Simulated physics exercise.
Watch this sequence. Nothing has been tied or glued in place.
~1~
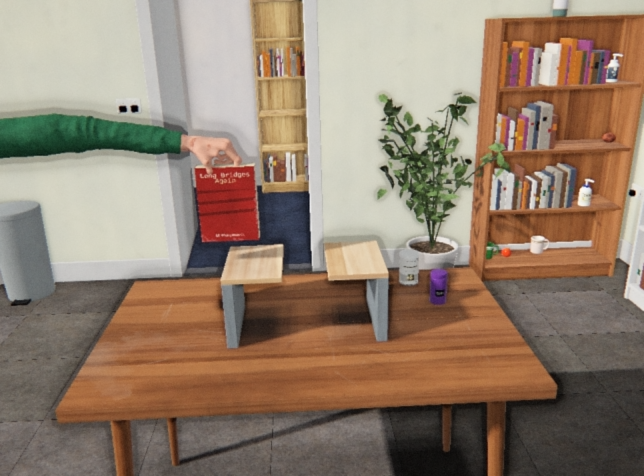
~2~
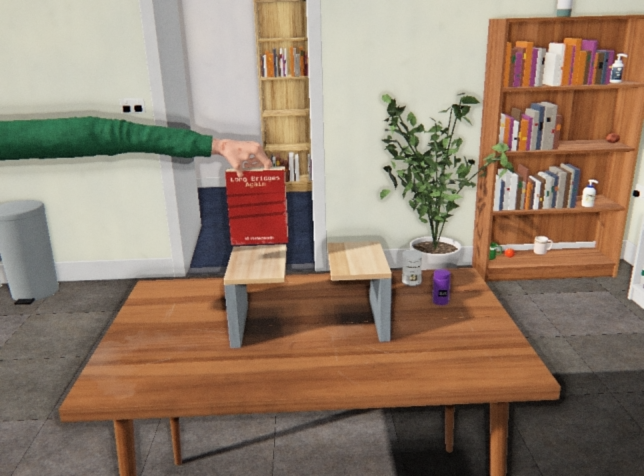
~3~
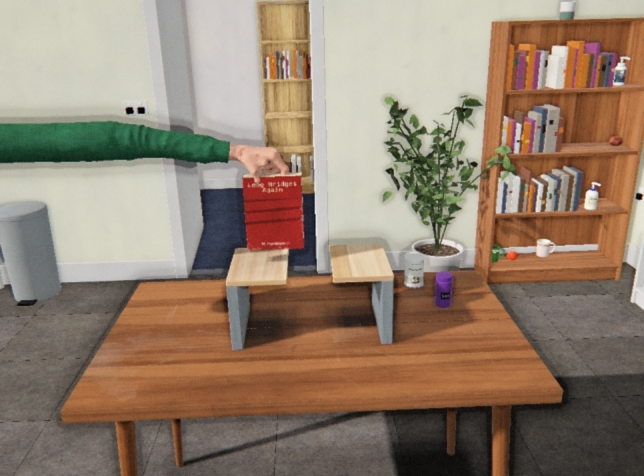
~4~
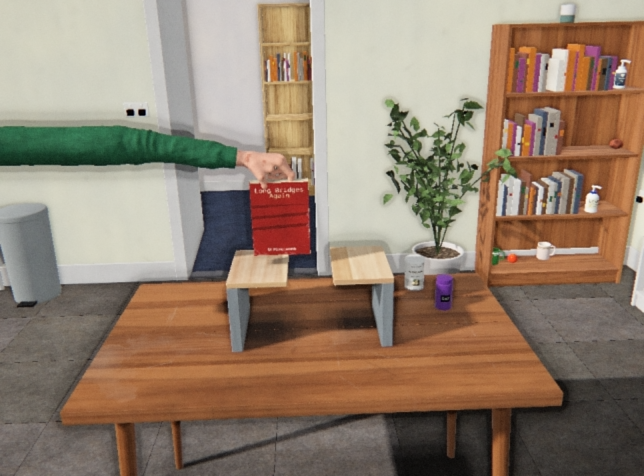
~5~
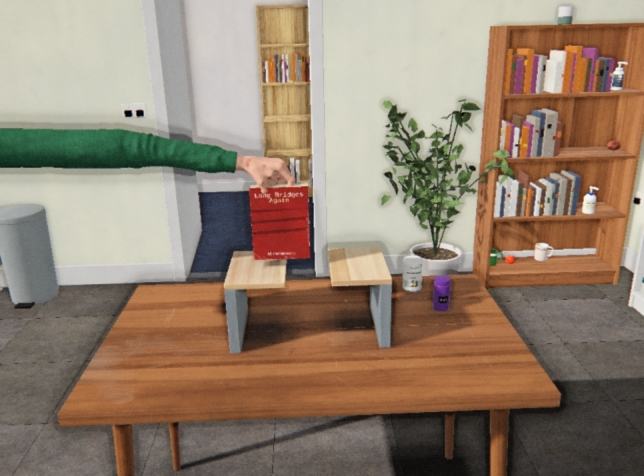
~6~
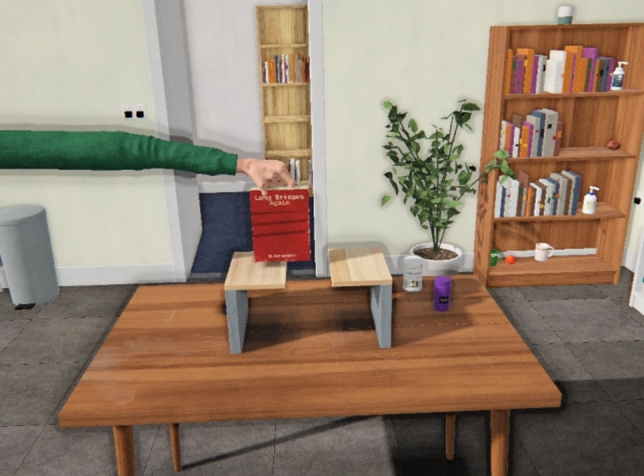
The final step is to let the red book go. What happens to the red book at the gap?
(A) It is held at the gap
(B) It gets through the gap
Option A: It is held at the gap.
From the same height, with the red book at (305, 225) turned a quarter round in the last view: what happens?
Well, it simply falls right through.
Then, 0.20 s later than the last frame, red book moved a little near (281, 231).
Then, 0.60 s later than the last frame, red book resting near (281, 231).
When it is over, all 3 as before. End places, in pixels of the last picture, red book near (281, 231). The book stays on top.
